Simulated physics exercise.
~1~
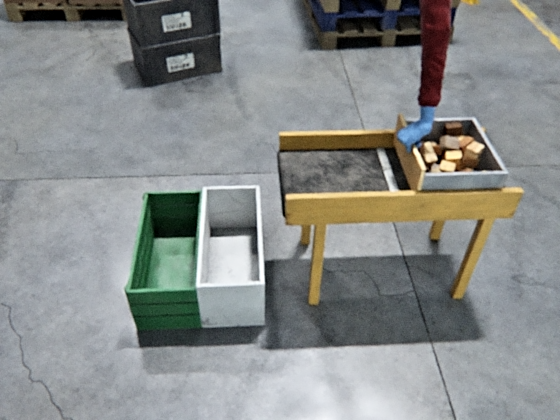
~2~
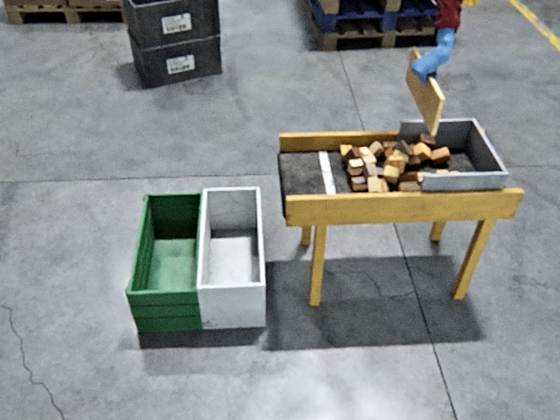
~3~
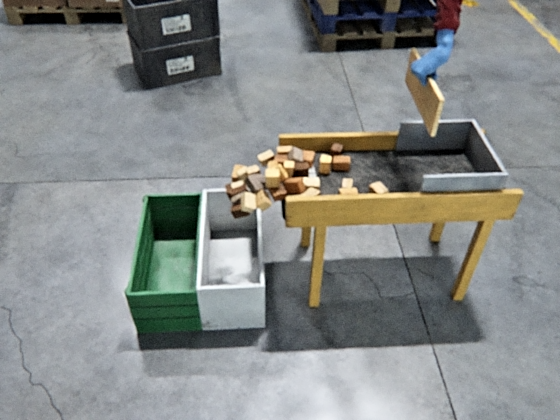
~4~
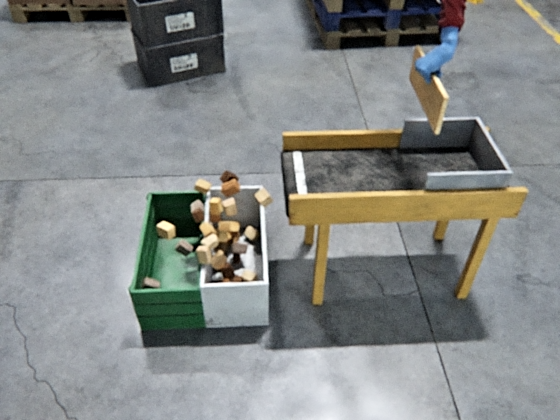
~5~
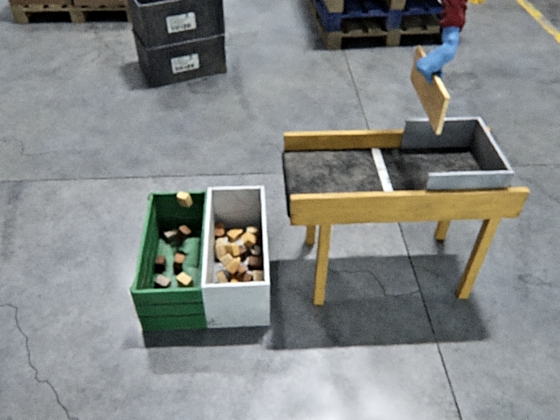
The clip opens on a concrete floor where small wooden blocks sit in a grey pen on a wooden-framed belt, with a blue-gloved hand at the gate beside them. The hand lifts the wooden gate, and the blocks spread leftward along the dark belt as its pale stripe moves with them. Still bunched together, they reach the left end and begin spilling over the edge. They tumble toward the white bin and the green bin beyond it, scattering as they drop. At the end, the belt is clear and blocks lie in both bins, with more in the white one.
